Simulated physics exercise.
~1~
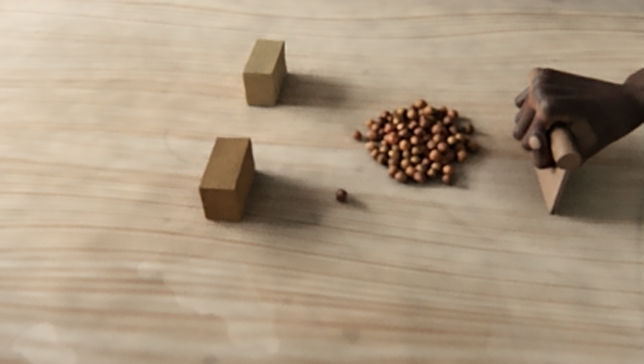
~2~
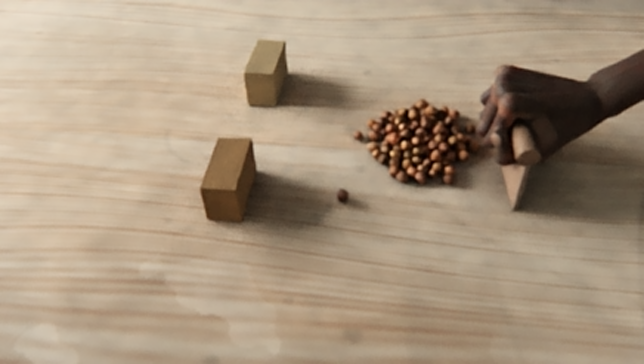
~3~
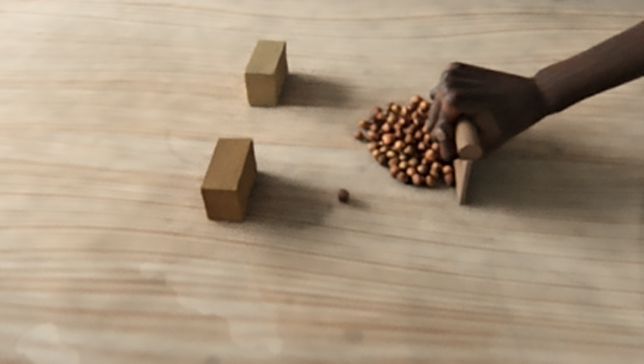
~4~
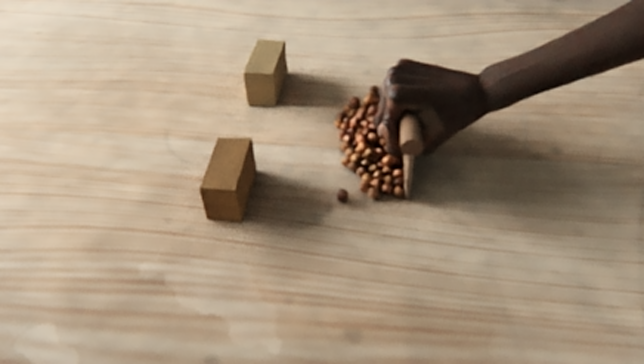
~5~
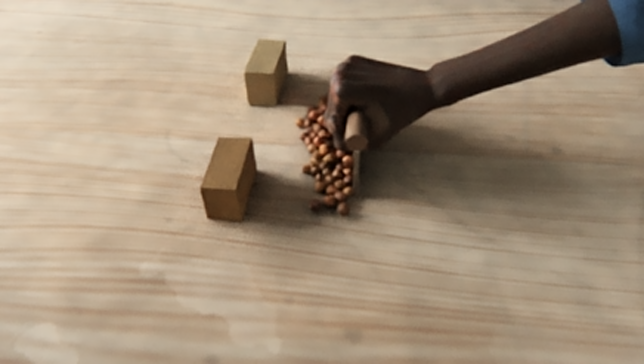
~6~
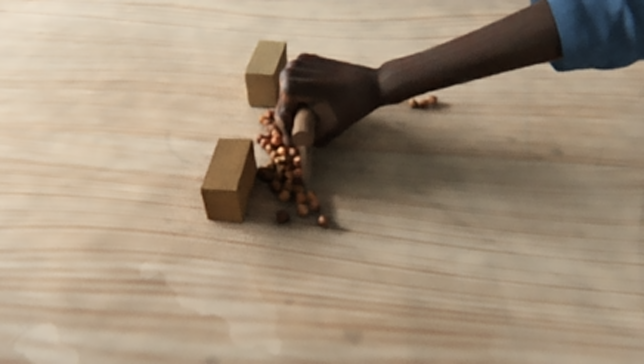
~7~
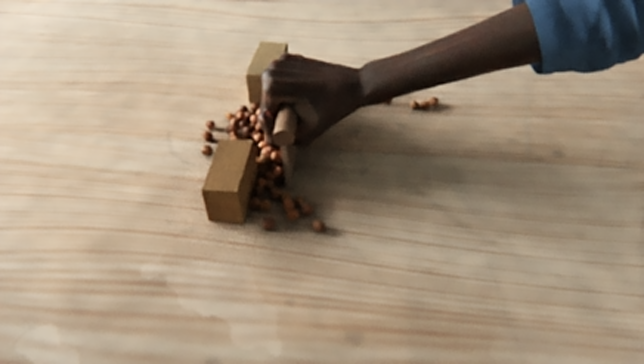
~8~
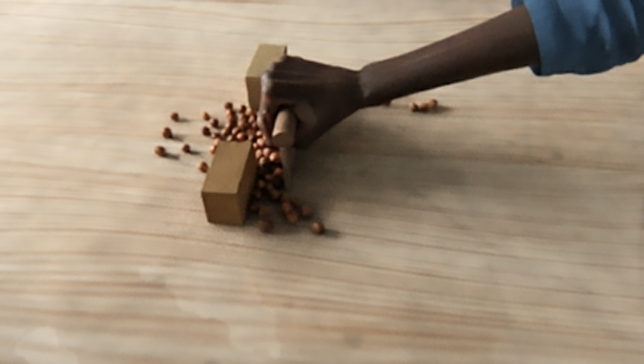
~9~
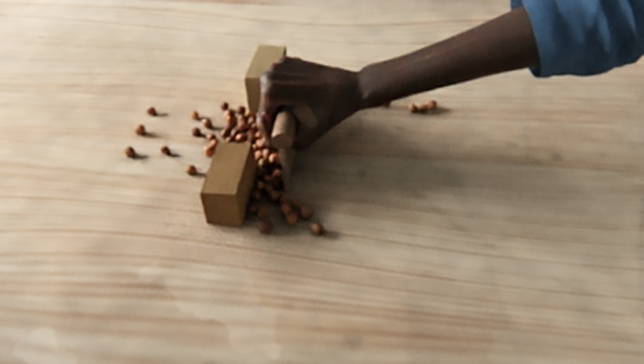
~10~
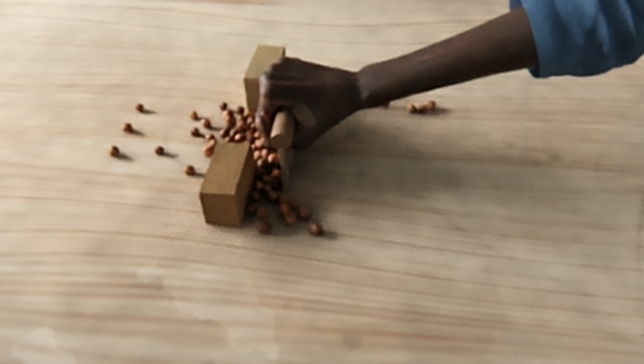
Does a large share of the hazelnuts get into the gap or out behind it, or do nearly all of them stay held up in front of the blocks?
A large share of the hazelnuts gets into the gap or out behind it, with several rolling out to the left, though many others remain held up in front of the blocks.
